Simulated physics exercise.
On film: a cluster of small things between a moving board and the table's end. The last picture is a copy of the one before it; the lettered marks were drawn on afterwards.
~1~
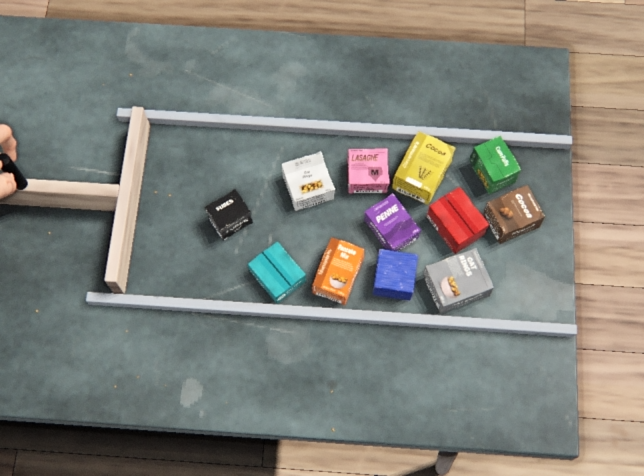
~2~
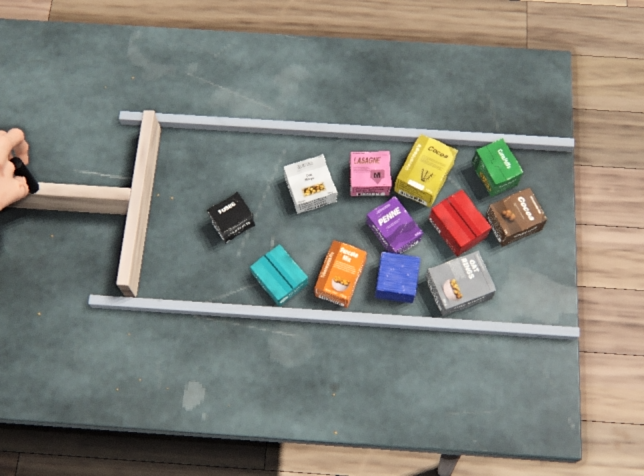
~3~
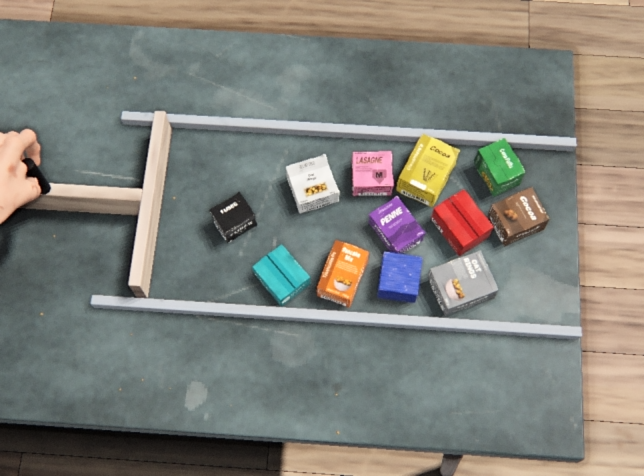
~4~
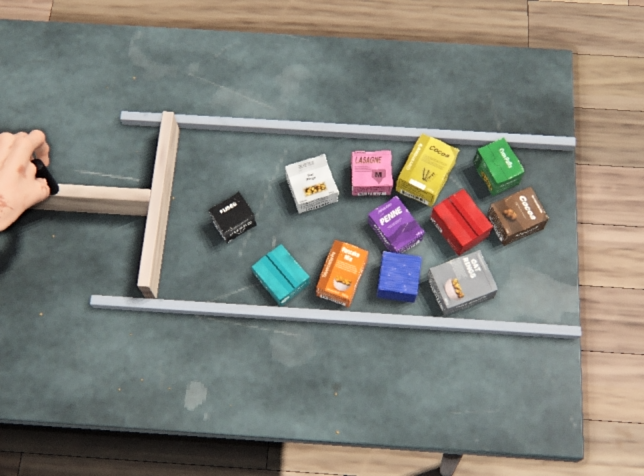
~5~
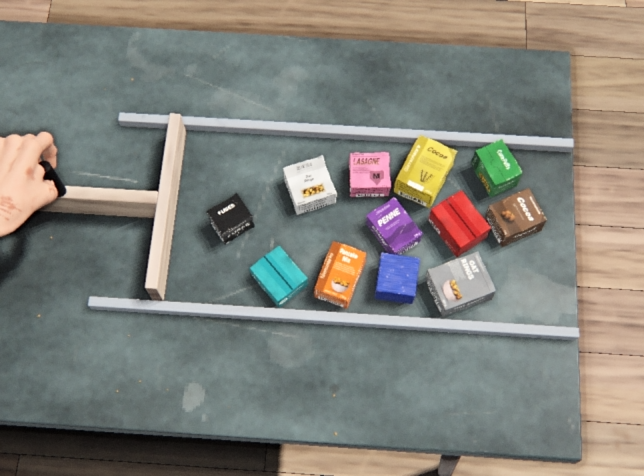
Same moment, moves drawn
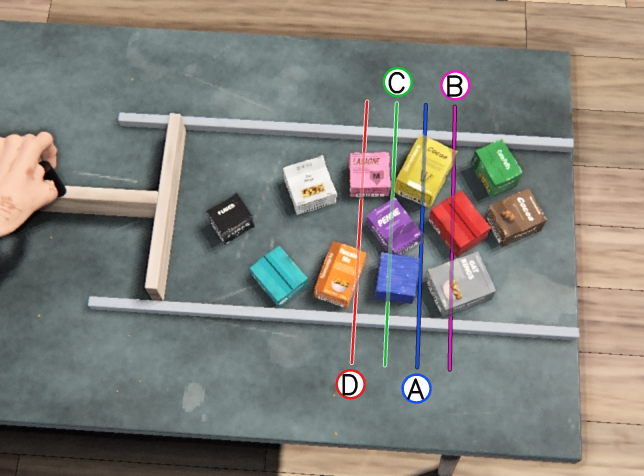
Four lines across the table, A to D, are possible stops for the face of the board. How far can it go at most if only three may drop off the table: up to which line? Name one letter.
Up to line B.
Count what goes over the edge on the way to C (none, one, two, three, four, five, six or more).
By then, none.
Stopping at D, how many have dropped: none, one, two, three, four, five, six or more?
The count is none.
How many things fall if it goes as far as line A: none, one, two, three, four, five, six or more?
In all, none.
On the marked copy, A at (422, 229); B at (452, 231); C at (391, 227); D at (360, 225).
Taking B. A third of the way, board (268, 204); turquoise box (298, 281); orange packet (347, 276).
Two thirds of the way, board (374, 210); brown packet (531, 214); green box (518, 168).
When it is over, board (452, 215); brown packet over the edge; green box over the edge; three fallen.
As for the rest, A is within the limit but short; C is within the limit but short; D is within the limit but short.
